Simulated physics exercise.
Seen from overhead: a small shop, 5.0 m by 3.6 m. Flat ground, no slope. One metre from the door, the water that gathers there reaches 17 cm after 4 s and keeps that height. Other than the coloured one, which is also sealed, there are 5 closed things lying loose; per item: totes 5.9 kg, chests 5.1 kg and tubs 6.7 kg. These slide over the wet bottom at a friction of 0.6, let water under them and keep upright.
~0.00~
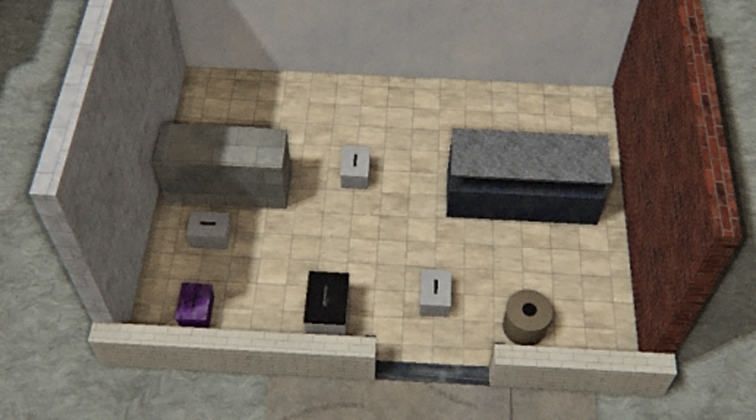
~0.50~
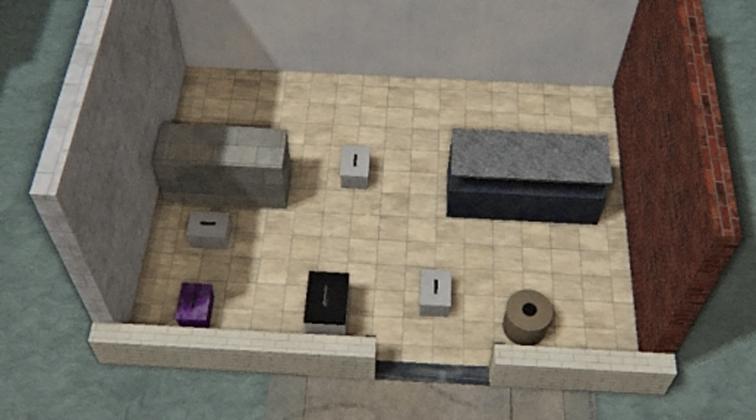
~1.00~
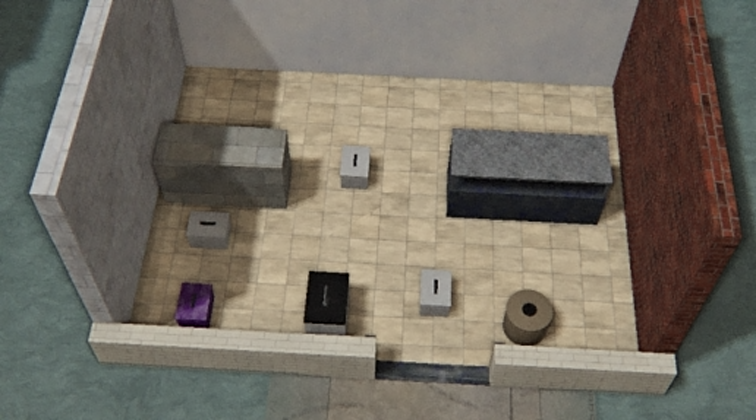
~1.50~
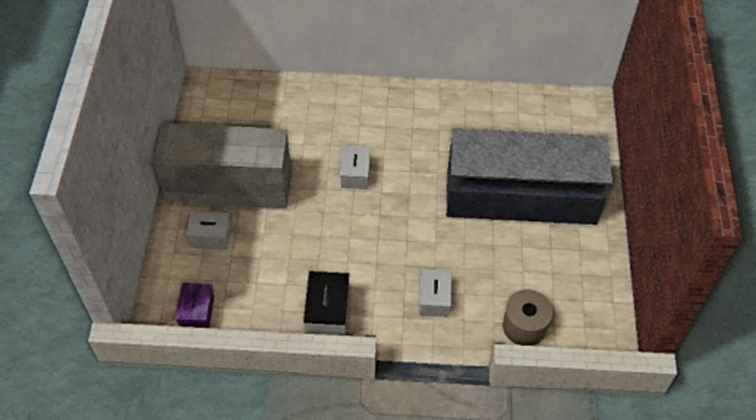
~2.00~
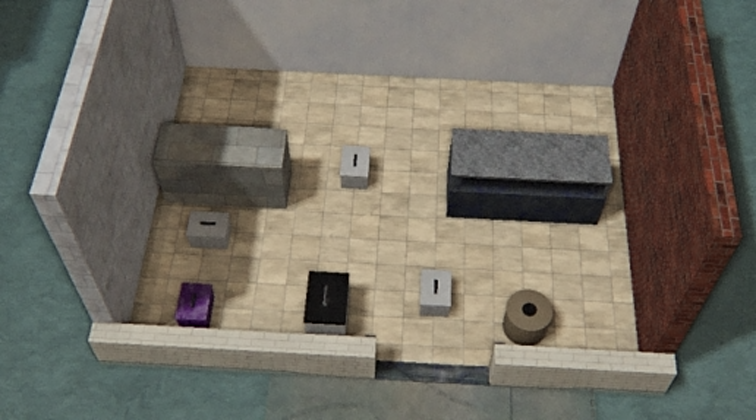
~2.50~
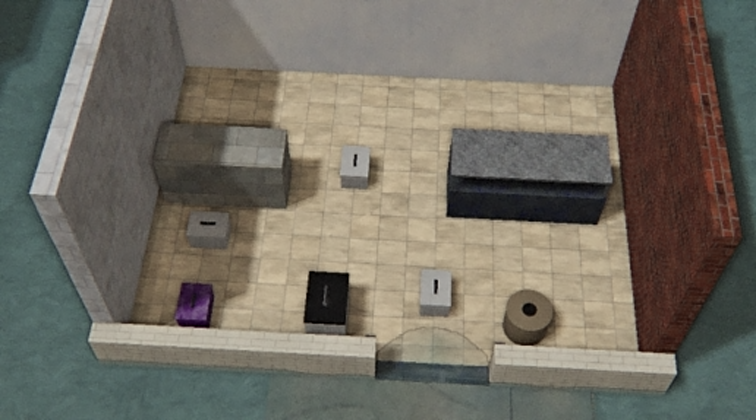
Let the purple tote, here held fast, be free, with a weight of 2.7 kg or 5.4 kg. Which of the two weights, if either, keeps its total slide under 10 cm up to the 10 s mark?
The lighter one already does.
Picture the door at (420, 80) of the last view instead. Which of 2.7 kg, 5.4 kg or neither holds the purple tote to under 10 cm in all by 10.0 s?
Short version: Neither mass is sufficient.
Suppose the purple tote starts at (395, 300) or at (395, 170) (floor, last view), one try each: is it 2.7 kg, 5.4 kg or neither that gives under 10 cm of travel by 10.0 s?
Neither mass does it, then neither mass does it.
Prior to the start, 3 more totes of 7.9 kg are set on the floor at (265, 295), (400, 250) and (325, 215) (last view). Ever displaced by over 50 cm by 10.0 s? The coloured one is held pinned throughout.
Result, in turn - falls shy; exceeds it; falls shy.
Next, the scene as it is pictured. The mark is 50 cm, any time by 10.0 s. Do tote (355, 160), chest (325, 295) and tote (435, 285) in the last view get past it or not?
Listed order gives above limit, within limit, above limit.
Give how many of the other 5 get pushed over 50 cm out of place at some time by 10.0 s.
I count 2 of them.
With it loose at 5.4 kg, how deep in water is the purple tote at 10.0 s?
Around 1 cm.
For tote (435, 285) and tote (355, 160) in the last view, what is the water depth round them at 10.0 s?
First roughly 6 cm, second roughly 8 cm.
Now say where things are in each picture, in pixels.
The first frame shows the purple tote at (194, 301) rests on the ground; 0.0 m2 under water; 0 of 6 have shifted.
The second frame shows the purple tote at (194, 301), on the bottom; water covers 0.0 m2; 0 of 6 have shifted.
The third frame shows the purple tote at (194, 301) rests on the ground; 0.0 m2 under water; 0 of 6 have shifted.
The fourth frame shows the purple tote at (194, 301) rests on the ground; water covers 0.0 m2; 0 of 6 have shifted.
The fifth frame shows the purple tote at (194, 301) rests on the ground; 0.0 m2 under water; 0 of 6 have shifted.
The sixth frame shows the purple tote at (194, 301) rests on the ground; water covers 0.3 m2; 0 of 6 have shifted.
After 3.5 s the purple tote would be 0 cm from its start with 2.7 kg and 0 cm from its start with 5.4 kg; 0 cm of water round it then.
After 4.5 s the purple tote would be 0 cm from its start with 2.7 kg and 0 cm from its start with 5.4 kg; 0 cm of water round it then.
After 7.0 s the purple tote would be 0 cm from its start with 2.7 kg and 0 cm from its start with 5.4 kg; 0 cm of water round it then.
After 10.0 s the purple tote would be 0 cm from its start with 2.7 kg and 0 cm from its start with 5.4 kg; 1 cm of water round it then.
